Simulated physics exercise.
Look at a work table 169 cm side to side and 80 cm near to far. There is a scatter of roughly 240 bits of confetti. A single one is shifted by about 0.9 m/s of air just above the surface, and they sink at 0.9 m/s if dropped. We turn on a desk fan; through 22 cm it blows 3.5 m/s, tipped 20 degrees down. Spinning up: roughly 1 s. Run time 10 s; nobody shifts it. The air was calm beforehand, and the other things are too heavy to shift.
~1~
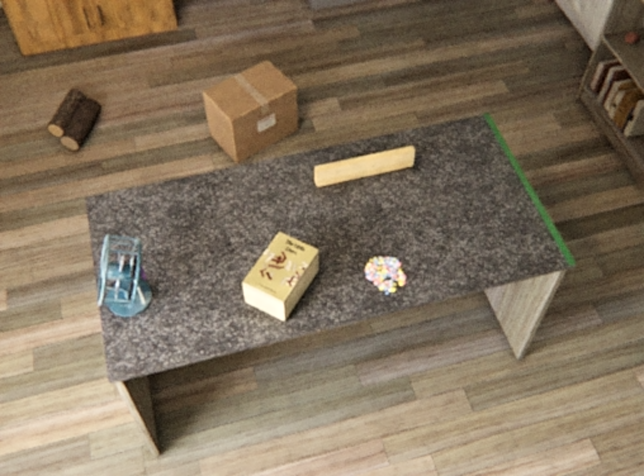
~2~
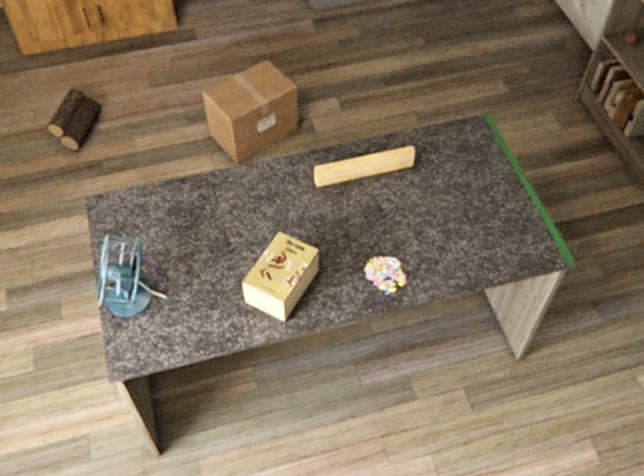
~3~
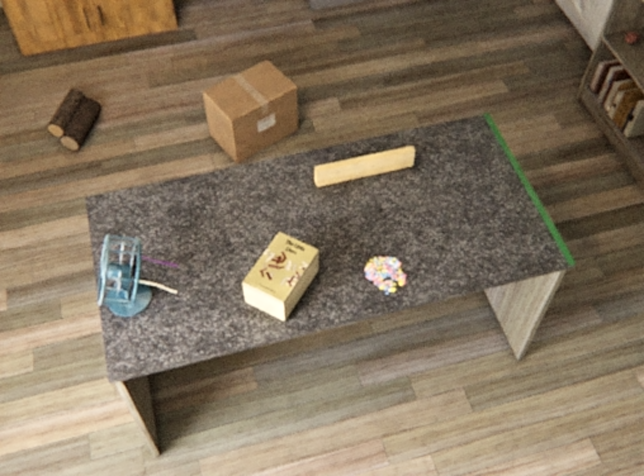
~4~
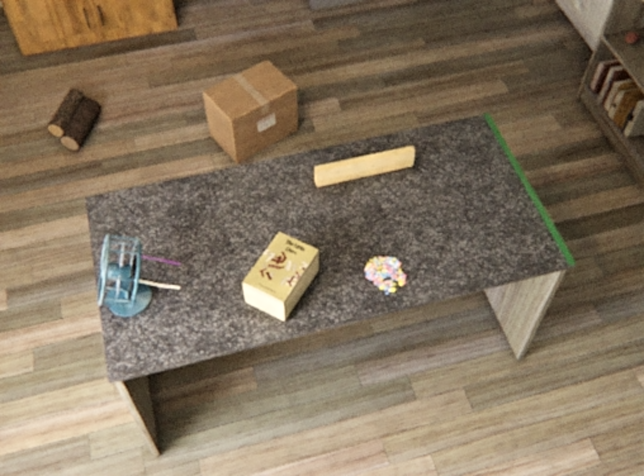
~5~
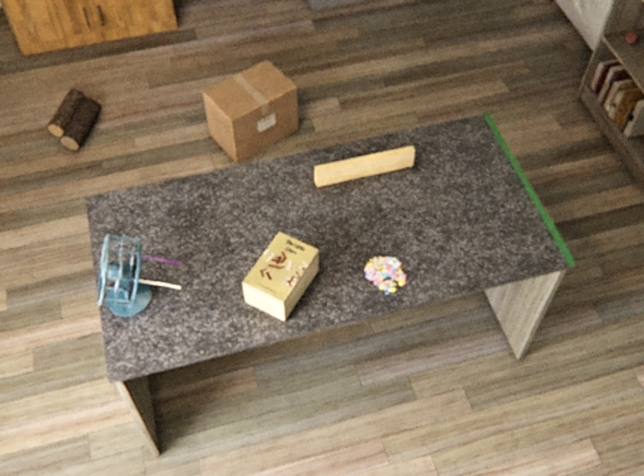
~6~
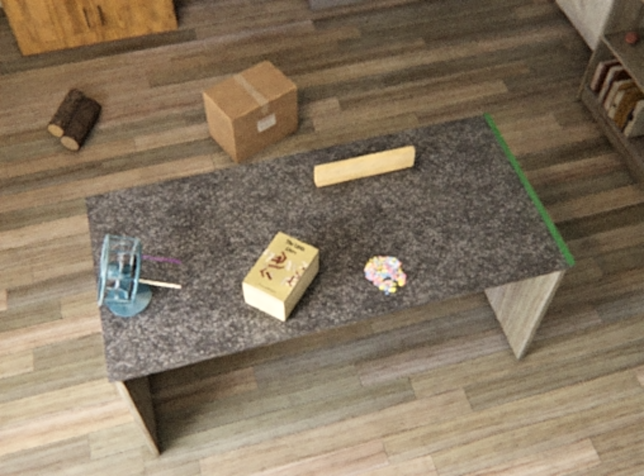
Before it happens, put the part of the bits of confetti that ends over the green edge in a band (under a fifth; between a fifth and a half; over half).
The amount that finishes over the green edge is more than one half of the lot.
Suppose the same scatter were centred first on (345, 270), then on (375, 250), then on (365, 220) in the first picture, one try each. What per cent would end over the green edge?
Results, one try each: 90 %, 100 %, 100 %.
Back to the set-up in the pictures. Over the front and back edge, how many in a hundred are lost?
Roughly 10 per cent at the front edge and 0 per cent at the back edge.
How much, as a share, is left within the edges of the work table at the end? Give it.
I'd put it at some 2 %.
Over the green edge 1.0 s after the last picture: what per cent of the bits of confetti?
0 %, roughly.
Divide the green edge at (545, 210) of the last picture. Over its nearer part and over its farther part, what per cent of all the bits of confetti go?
15 % nearer; 70 % farther.
Then, 1.0 s after the last picture, 0 % are over the green edge; the middle of those still in play is near (380, 273); 0 % have settled or left.
Then, 2.2 s after the last picture, 0 % are over the green edge; the middle of those still in play is near (372, 243); 2 % have settled or left.
Then, 4.6 s after the last picture, 77 % are over the green edge; the middle of those still in play is near (409, 209); 81 % have settled or left.
Then, 9.1 s after the last picture, at the end, 89 % are over the green edge.
